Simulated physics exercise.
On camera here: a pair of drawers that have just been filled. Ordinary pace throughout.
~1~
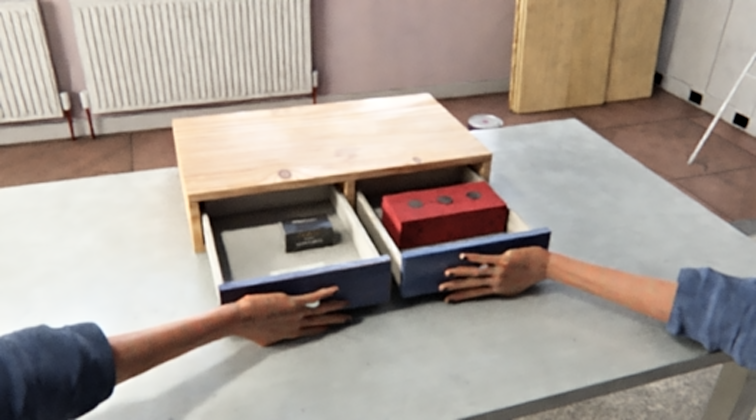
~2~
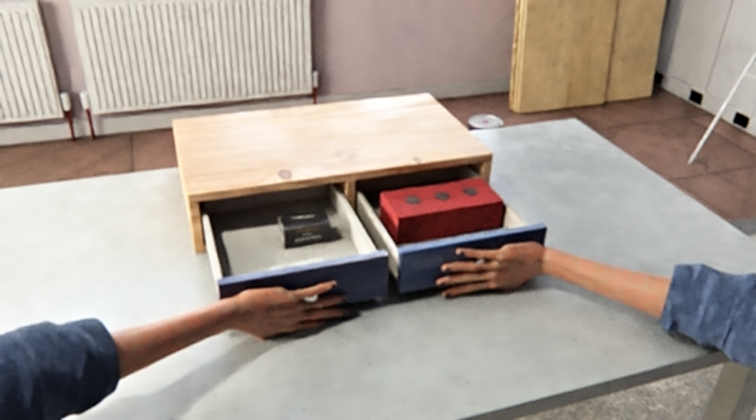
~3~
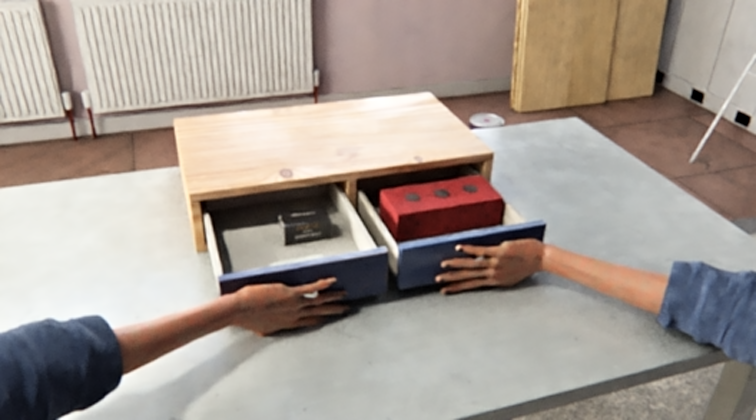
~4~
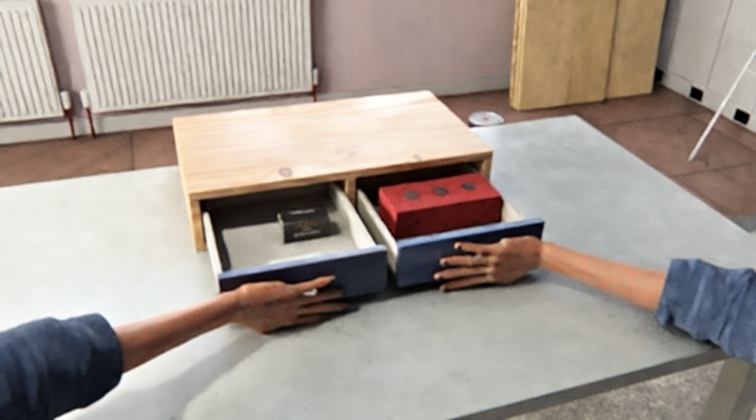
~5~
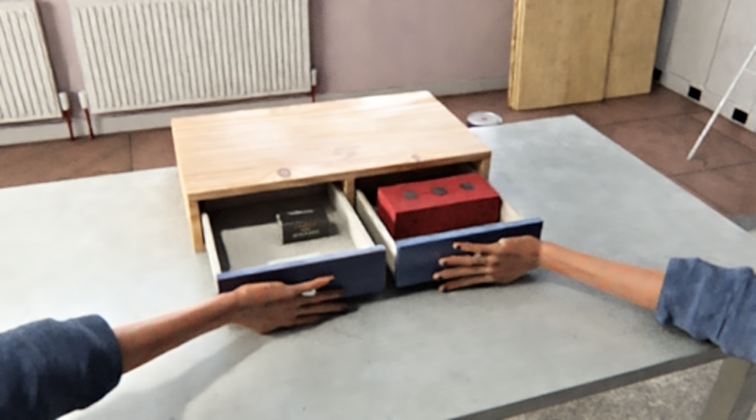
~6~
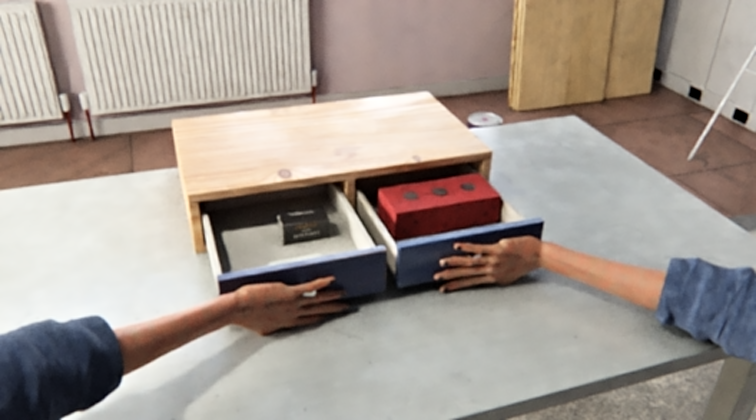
Two hands rested on the blue fronts of two open drawers, one holding a black packet and the other a red brick, and nudged them inward very slightly before staying almost still.
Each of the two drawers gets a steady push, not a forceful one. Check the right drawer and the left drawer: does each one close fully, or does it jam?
Checked: The right drawer closes fully; the left drawer closes fully.
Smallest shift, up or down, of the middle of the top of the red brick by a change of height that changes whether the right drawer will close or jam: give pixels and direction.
Shift approx. 8 px, direction up.
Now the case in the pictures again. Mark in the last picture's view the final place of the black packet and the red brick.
In the last picture they settle around (277, 167) and (395, 152) respectively.
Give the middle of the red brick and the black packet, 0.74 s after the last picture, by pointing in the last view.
The first one is at (415, 177) and the second one is at (286, 188).
Then, 0.46 s on from there, right drawer starting in; left drawer about half in.
Then, 0.74 s on from there, right drawer about half in; left drawer about half in.
Then, 0.98 s on from there, right drawer nearly in; left drawer nearly in.
In the end, the right drawer shuts flush; the left drawer shuts flush.
